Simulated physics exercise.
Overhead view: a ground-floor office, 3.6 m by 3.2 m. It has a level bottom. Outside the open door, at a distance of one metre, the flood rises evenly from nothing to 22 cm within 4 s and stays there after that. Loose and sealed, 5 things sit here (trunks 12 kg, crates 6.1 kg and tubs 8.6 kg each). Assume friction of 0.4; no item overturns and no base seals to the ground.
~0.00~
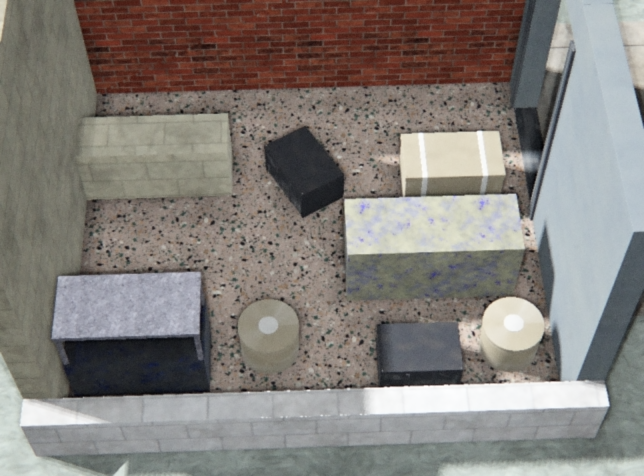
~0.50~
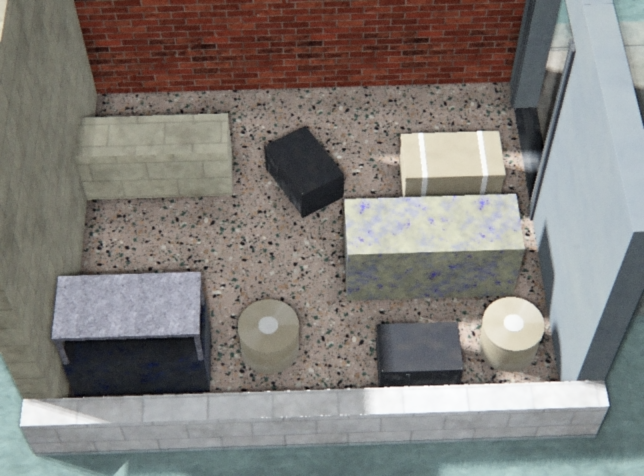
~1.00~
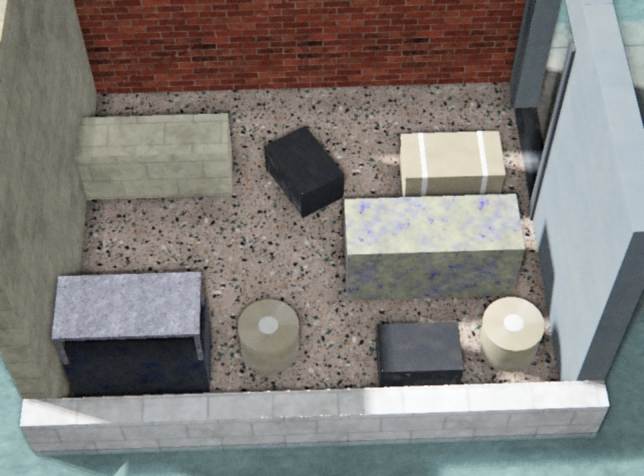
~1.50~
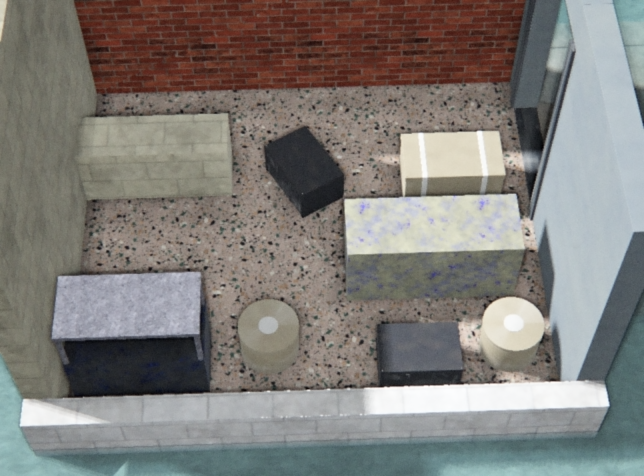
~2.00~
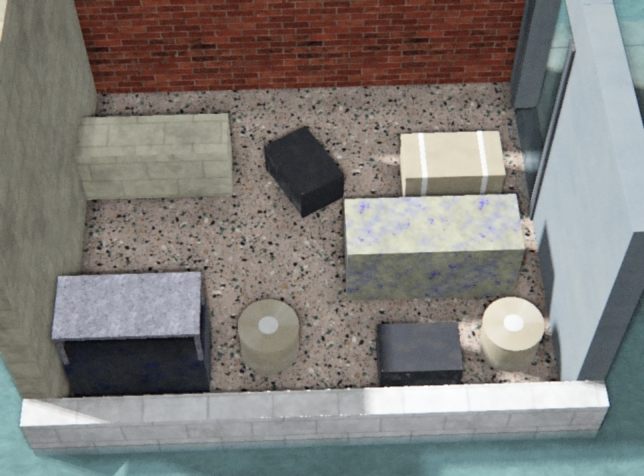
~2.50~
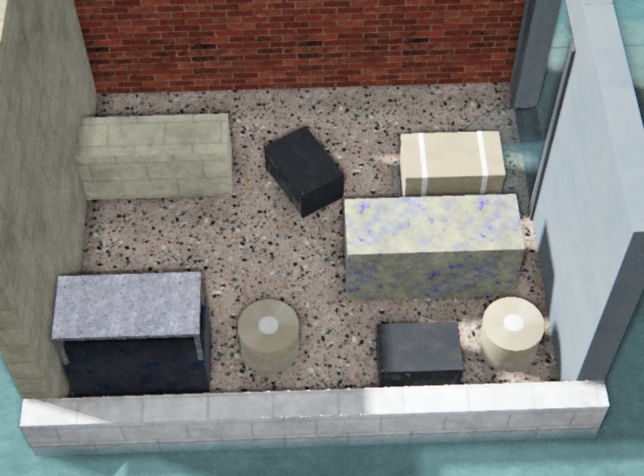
Blue-green water spreads over the pale ground outside a brick-backed room, seen from high above its low white front wall. Inside, on speckled flooring, are a pale stone-like block, a tilted black box and a white-banded cream box behind a mottled yellow-and-violet block, a grey-topped desk, two beige tubs and a dark box. The water then edges in through the right-hand doorway, while the objects and camera stay still.
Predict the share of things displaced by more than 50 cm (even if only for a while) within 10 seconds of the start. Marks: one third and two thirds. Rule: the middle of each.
By my guess the moved share will stay in the one-to-two-thirds span.
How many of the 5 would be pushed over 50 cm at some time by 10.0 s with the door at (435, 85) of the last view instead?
Count: 4.
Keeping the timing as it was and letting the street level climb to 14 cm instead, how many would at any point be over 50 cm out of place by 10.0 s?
That would give 2.
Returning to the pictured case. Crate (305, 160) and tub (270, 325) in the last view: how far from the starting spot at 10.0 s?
One is off by 200 cm, the other by 60 cm, in the order asked.
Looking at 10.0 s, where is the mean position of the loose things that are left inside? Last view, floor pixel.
Around (325, 345).
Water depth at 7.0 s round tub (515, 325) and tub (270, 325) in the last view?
Depths: Near 1 cm, then near 1 cm.
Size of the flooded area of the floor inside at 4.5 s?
5.0 m2.
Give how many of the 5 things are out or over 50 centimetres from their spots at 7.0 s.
I make it 2 by then.
After 3.5 s 0 of 5 are over 50 cm from their spots; 0 afloat.
After 4.5 s 1 of 5 are over 50 cm from their spots; 1 afloat.
After 7.0 s 2 of 5 are over 50 cm from their spots; 0 afloat.
After 10.0 s 3 of 5 are over 50 cm from their spots, and 3 have been at some point; 3 afloat.
